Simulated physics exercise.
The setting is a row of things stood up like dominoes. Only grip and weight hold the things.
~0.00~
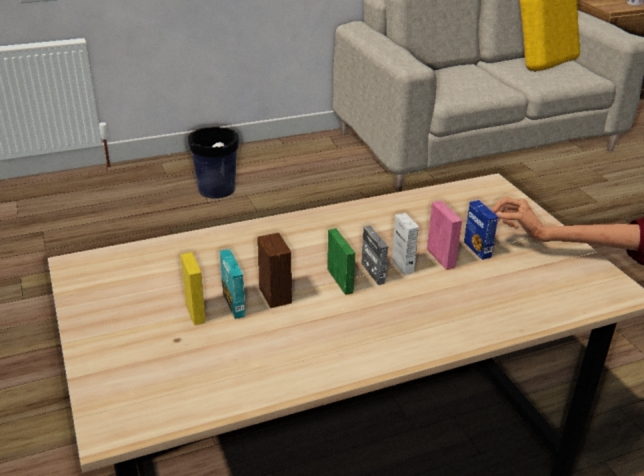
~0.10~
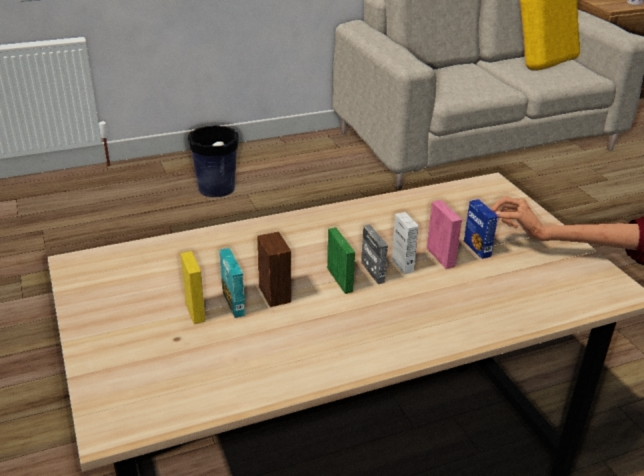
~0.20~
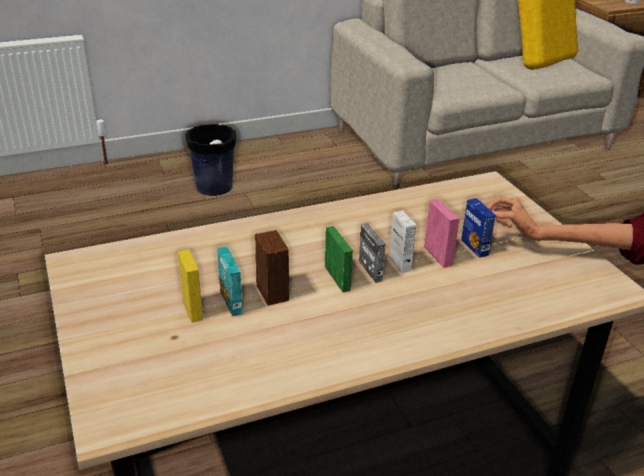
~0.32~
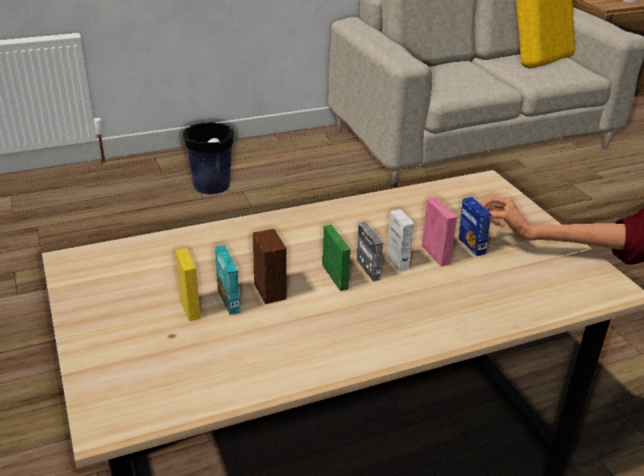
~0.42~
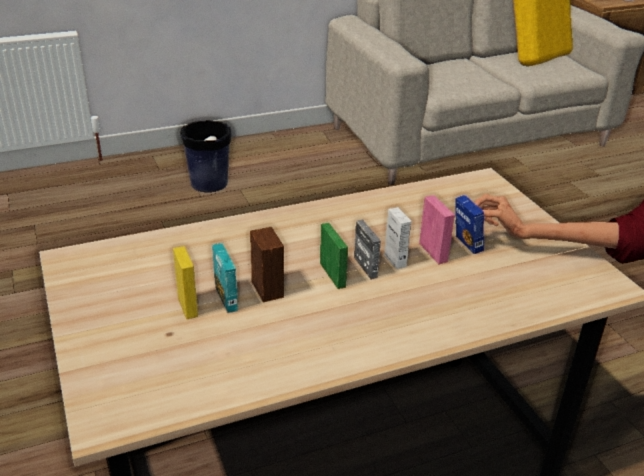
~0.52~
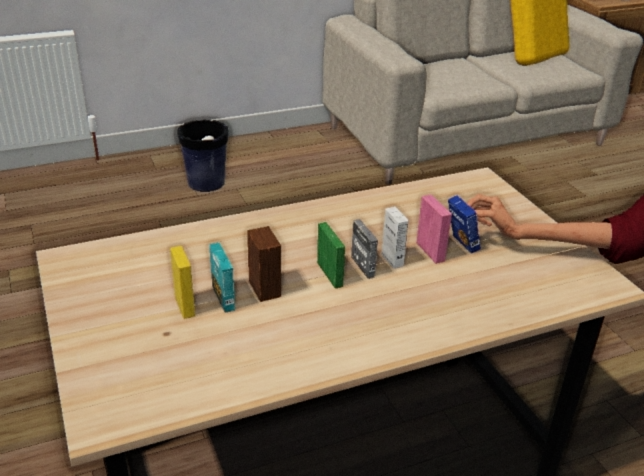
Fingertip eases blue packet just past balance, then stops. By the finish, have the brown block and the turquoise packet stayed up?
Brown block: Yes, still up; turquoise packet: Yes, still up.
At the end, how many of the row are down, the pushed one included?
5 altogether.
By 1.12 s, blue packet 85° over; pink board tilted by 55°; white packet tilted by 27°.
By 1.32 s, blue packet 90° over; pink board on its side; white packet tilted by 56°; grey packet tilted by 67°.
When it is over (2.3 s), lying over on the table, green board, white packet, grey packet and pink board; the other 2 as before. End places, in pixels of the last picture, brown block near (264, 264), turquoise packet near (222, 278).
